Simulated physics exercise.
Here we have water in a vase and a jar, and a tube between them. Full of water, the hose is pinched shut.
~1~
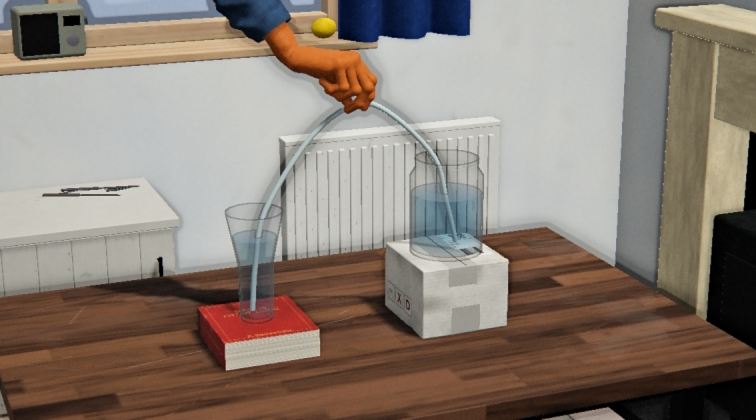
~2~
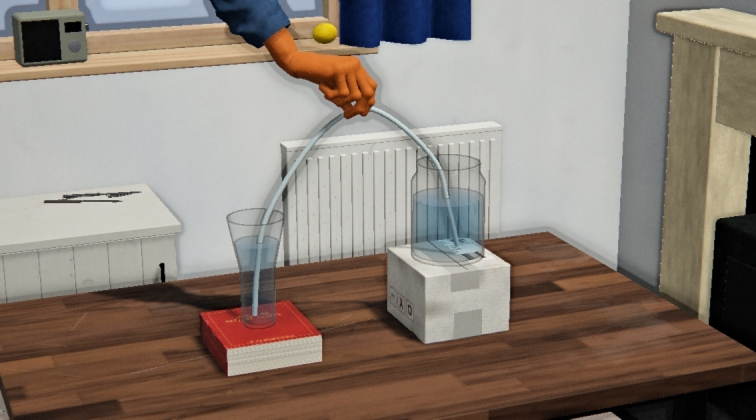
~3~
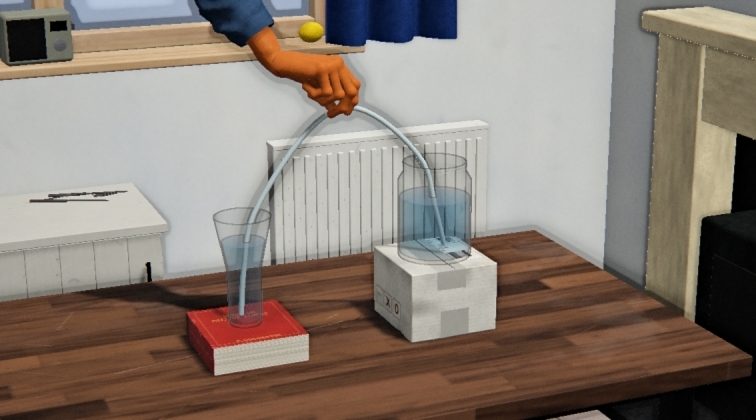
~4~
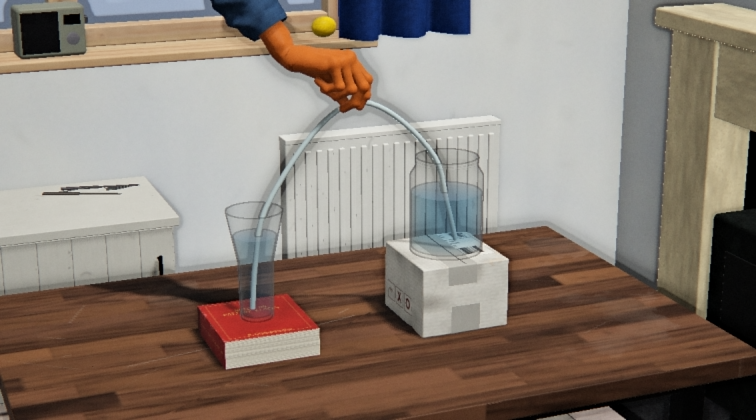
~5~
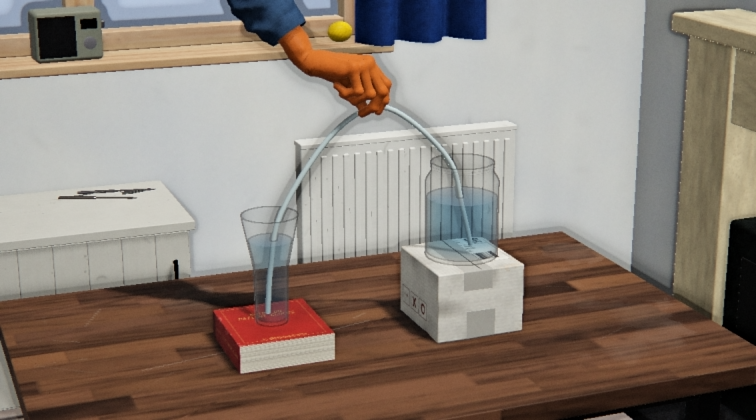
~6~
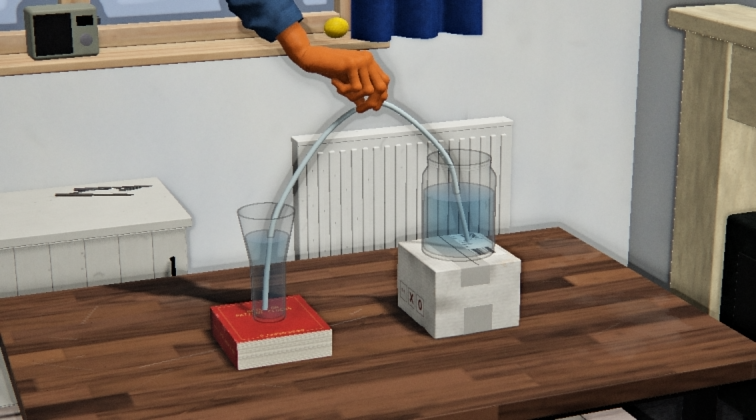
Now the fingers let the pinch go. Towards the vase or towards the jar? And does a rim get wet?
It flows to the left, and the receiving one holds it all.
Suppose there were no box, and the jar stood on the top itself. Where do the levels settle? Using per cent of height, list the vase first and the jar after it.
In the order asked, close to 35 and 70 out of a hundred.
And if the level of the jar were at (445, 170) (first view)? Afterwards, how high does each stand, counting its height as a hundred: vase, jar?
Roughly 100 per cent, then 65 per cent.
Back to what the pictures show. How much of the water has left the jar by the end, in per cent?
Roughly 10 per cent.
Soon after, the vase is about three quarters full; the jar is about two thirds full.
Later, the vase is nearly full; the jar is about half full.
In the end, the vase is nearly full; the jar is about half full; the two surfaces are level.
